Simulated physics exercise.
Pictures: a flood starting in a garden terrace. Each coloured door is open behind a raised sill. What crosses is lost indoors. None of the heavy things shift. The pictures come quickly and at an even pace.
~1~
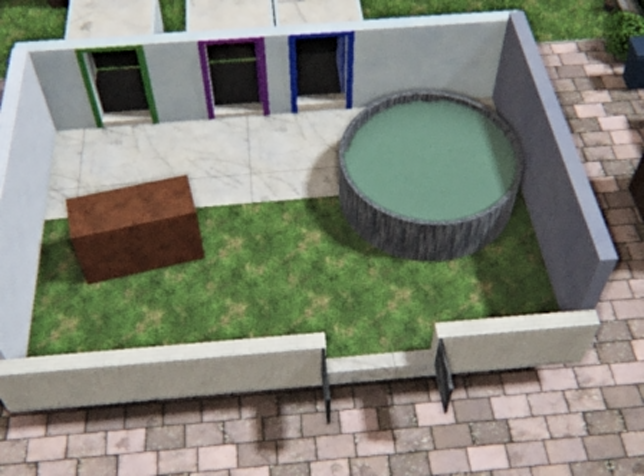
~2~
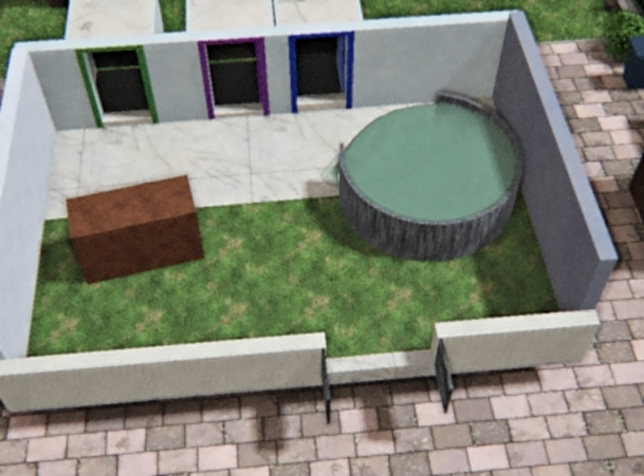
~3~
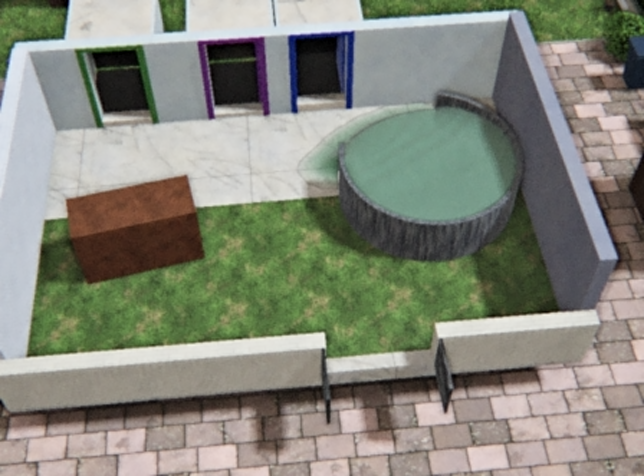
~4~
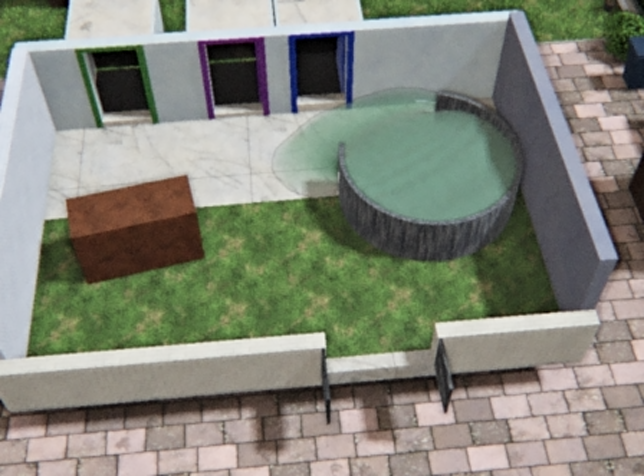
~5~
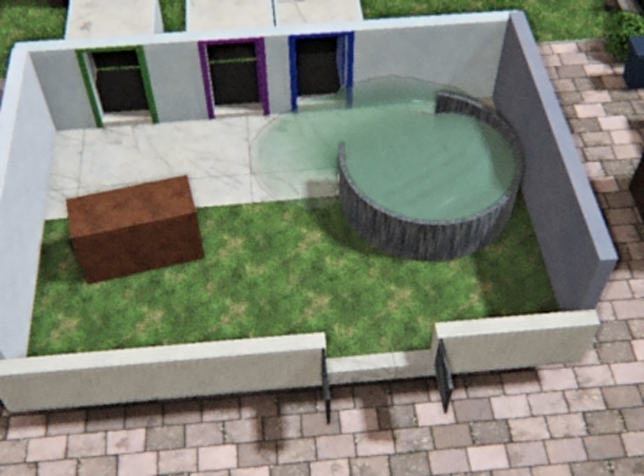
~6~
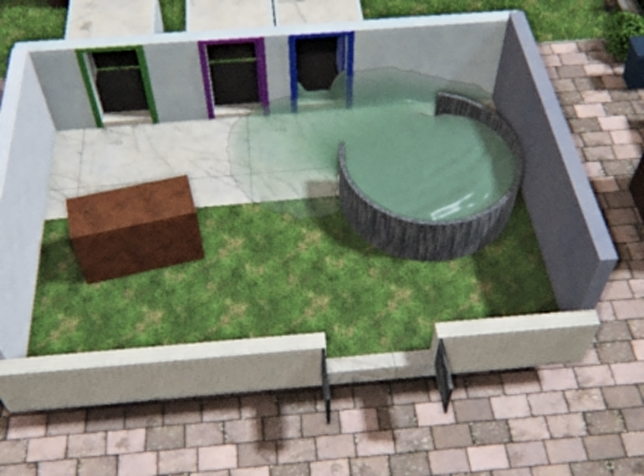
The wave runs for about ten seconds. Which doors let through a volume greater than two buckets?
In order: I expect the green door to go past two buckets; I expect the purple door to go past two buckets; I expect the blue door to go past two buckets.
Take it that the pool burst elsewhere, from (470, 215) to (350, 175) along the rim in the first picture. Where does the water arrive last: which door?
Answer: The blue one.
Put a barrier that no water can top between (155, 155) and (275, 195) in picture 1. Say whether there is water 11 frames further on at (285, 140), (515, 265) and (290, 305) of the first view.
Reading them off in sequence: Swamped, spared, spared.
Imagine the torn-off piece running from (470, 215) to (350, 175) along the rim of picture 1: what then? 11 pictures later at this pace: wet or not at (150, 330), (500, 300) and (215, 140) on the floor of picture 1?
Point by point: Soaked; soaked; unwetted.
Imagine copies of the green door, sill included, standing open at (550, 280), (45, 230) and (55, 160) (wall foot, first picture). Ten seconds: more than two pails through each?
They turn out short, over and over.
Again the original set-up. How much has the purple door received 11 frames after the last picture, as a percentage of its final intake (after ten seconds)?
I'd say some 50 per cent.
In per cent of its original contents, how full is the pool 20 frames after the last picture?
Estimate: Close to 28 %.
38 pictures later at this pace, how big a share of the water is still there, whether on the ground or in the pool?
I make it 88 per cent.
A moment on, water covers 30 % of the floor; the green door wet at the sill, nothing in, the purple door over two buckets in, the blue door far over two buckets in.
Next, water covers 40 % of the floor; the green door wet at the sill, nothing in, the purple door far over two buckets in, the blue door far over two buckets in.
Then, water covers 60 % of the floor; the green door wet at the sill, nothing in, the purple door far over two buckets in, the blue door far over two buckets in.
Later, water covers 85 % of the floor; the green door over two buckets in, the purple door far over two buckets in, the blue door far over two buckets in.
In the end, water covers 100 % of the floor; the green door far over two buckets in, the purple door far over two buckets in, the blue door far over two buckets in.
